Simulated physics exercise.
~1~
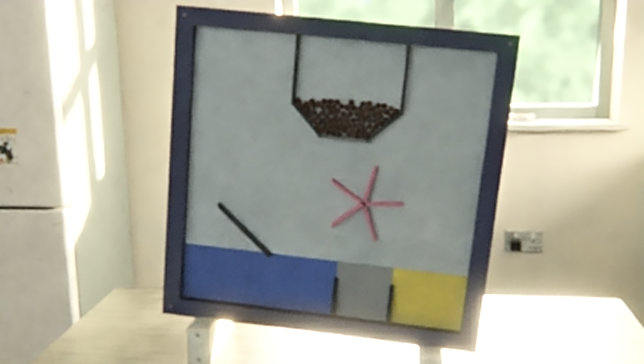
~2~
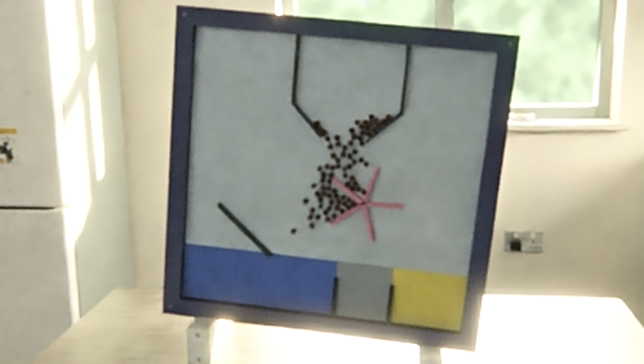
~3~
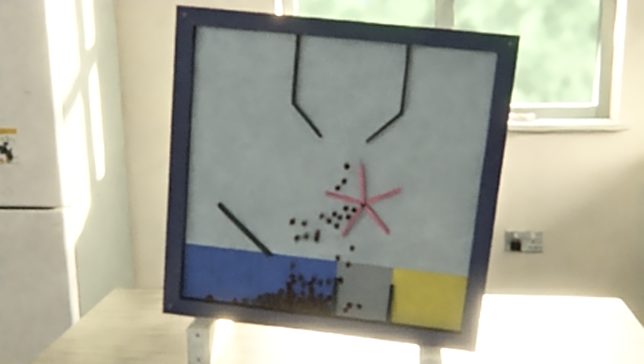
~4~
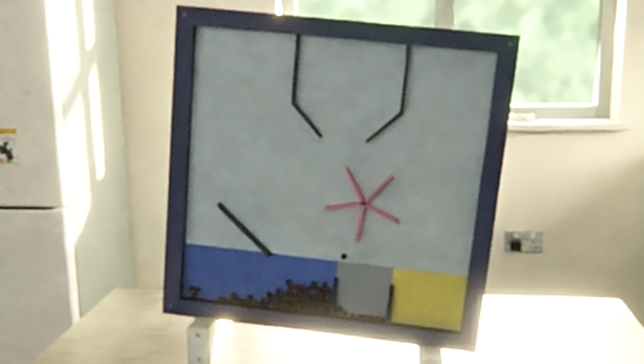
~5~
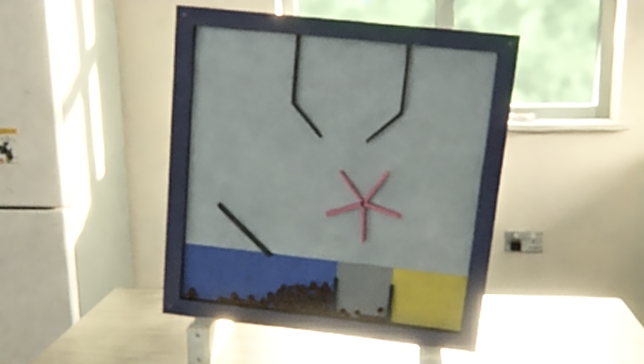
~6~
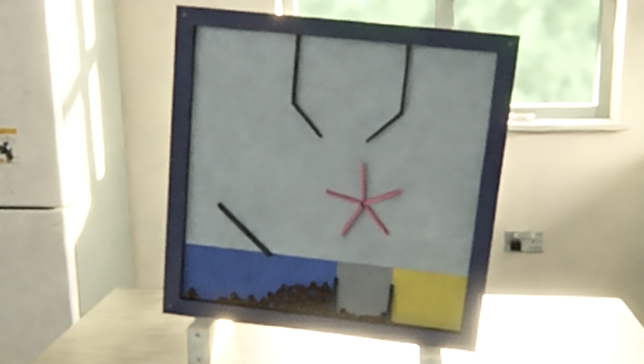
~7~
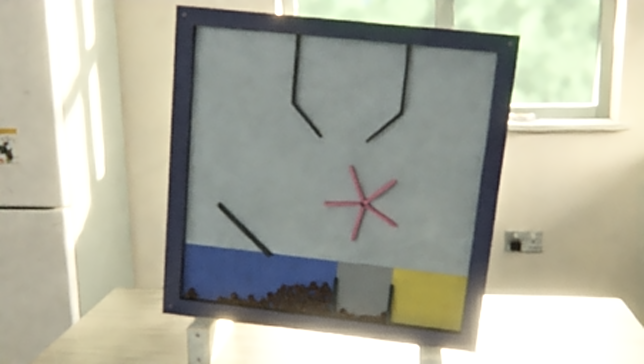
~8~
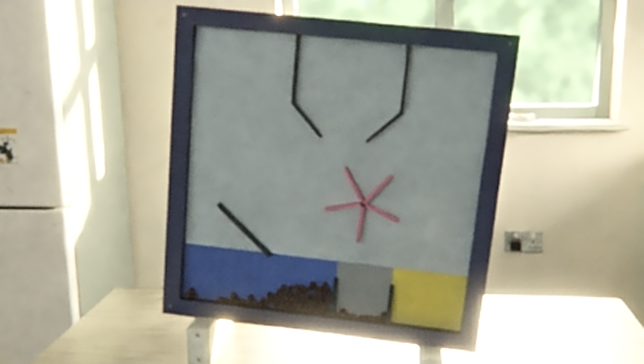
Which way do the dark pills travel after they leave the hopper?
They move down, falling past the pink star toward the coloured bins at the bottom of the box.
A framed upright box drops dark pills past a turning pink star, mostly into blue.
